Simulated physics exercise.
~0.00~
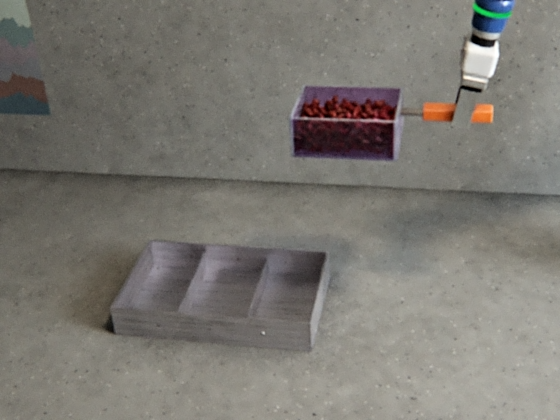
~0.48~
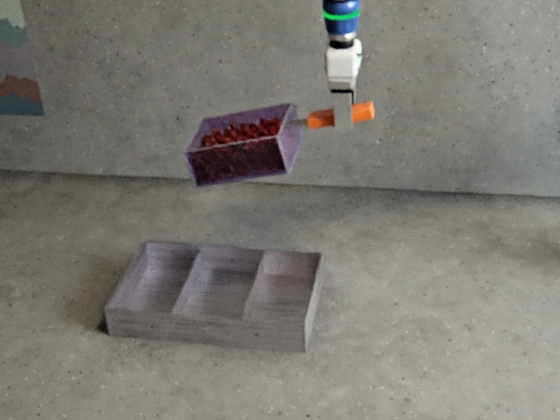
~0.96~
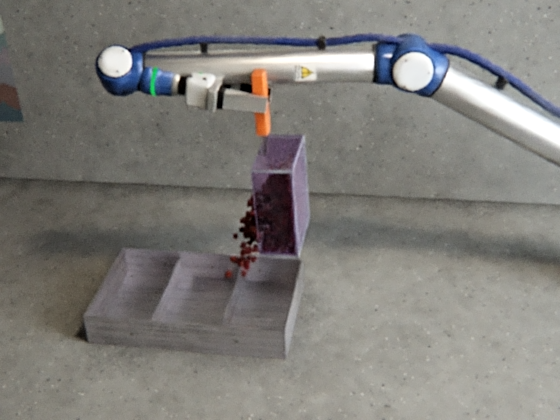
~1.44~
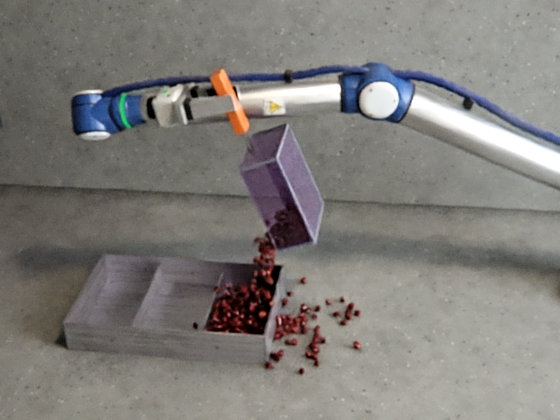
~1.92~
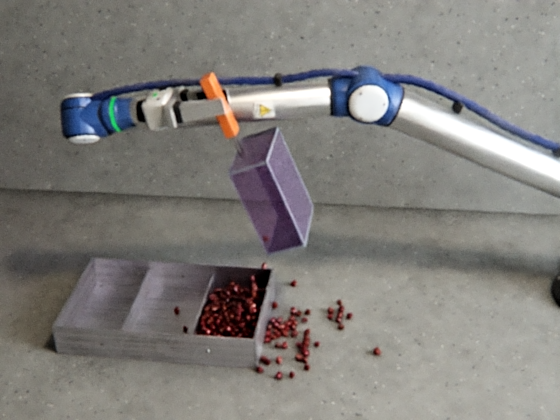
Robotic arm tilting a purple box of dark red beans over a divided grey tray, filling the right compartment and spilling some beside it.
